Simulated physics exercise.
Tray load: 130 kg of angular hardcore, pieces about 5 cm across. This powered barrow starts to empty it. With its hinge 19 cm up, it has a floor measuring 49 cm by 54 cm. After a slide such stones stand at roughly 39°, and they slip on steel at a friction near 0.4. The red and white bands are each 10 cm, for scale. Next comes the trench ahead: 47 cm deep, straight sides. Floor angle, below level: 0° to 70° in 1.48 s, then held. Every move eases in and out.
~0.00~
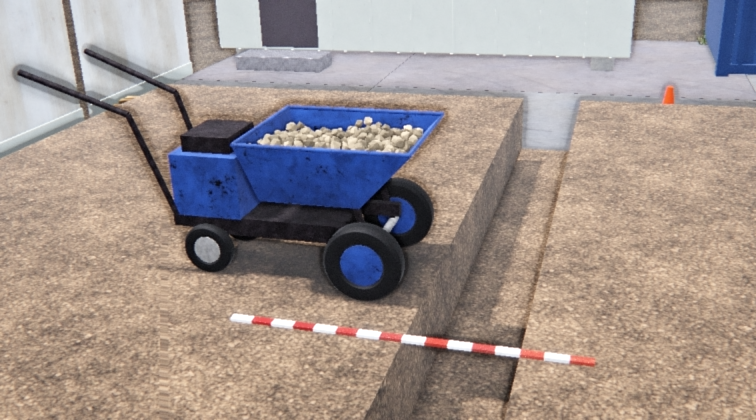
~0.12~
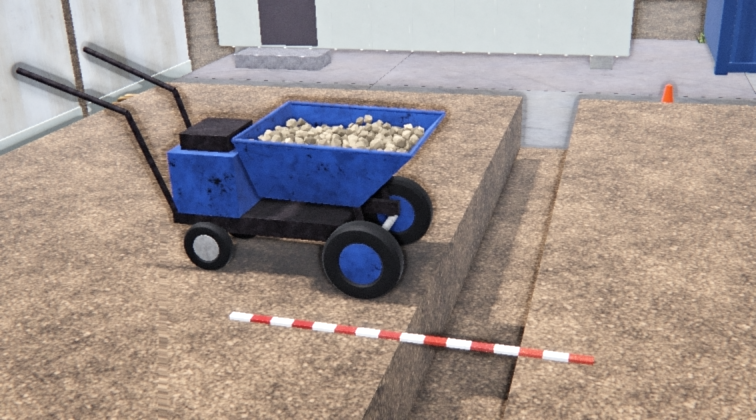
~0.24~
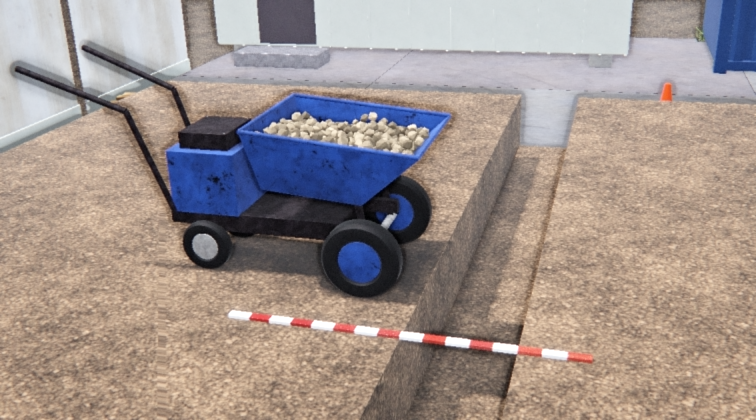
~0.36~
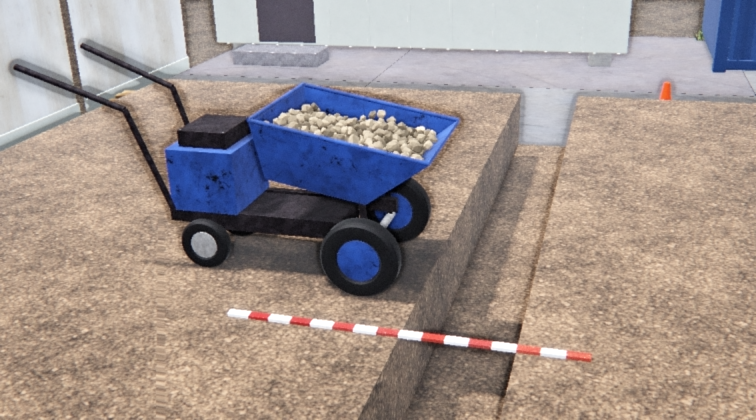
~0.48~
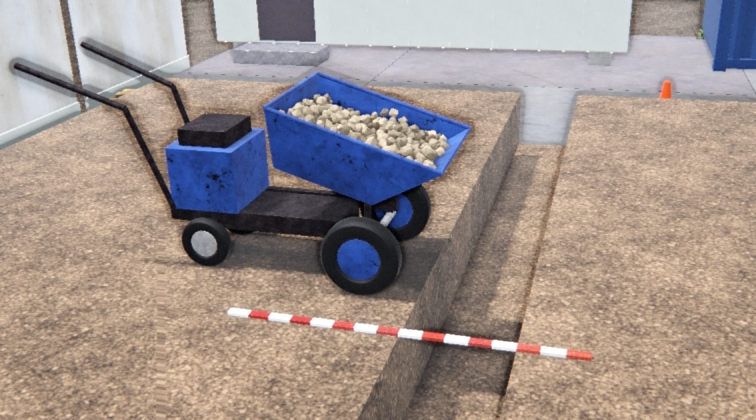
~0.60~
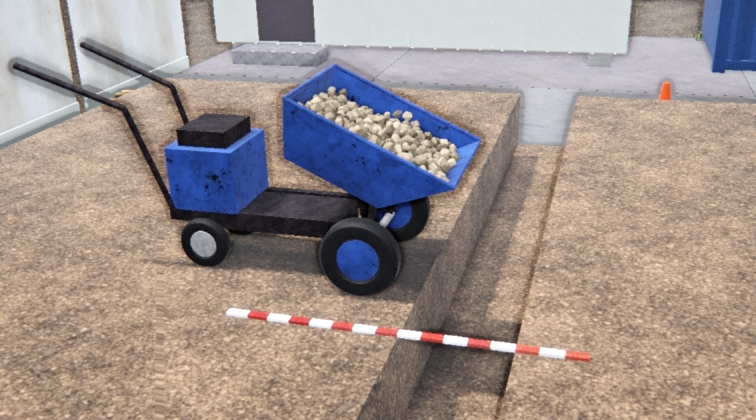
A blue tray full of pale stones tilted steadily forward on a small wheeled barrow, its back end rising and its front lip dipping toward a trench, while the wheels stayed almost still.
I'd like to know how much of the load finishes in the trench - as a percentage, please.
Somewhere near 77 per cent of it finishes in the trench.
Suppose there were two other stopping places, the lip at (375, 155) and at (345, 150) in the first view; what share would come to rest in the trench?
First place: Near 100%; second place: Near 100%.
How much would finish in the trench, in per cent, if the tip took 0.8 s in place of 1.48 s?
That would give about 65 percent.
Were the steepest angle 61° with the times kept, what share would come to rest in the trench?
In that case near 50 per cent.
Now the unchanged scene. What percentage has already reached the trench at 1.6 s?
Close to 20 per cent at that time.
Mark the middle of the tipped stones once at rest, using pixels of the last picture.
Their middle ends up near (510, 346).
After 1.1 s the floor is at 59°; 100 % in the tray; the foremost stones are at (493, 235).
After 1.6 s the floor is at 70°; 71 % in the tray, 22 % in the trench, 7 % past the trench; the foremost stones are at (570, 284).
After 1.9 s the floor is at 70°; 35 % in the tray, 41 % in the trench, 24 % past the trench; the foremost stones are at (628, 293).
After 3.9 s the floor is at 70°; 0 % in the tray, 77 % in the trench, 23 % past the trench; the foremost stones are at (642, 296).
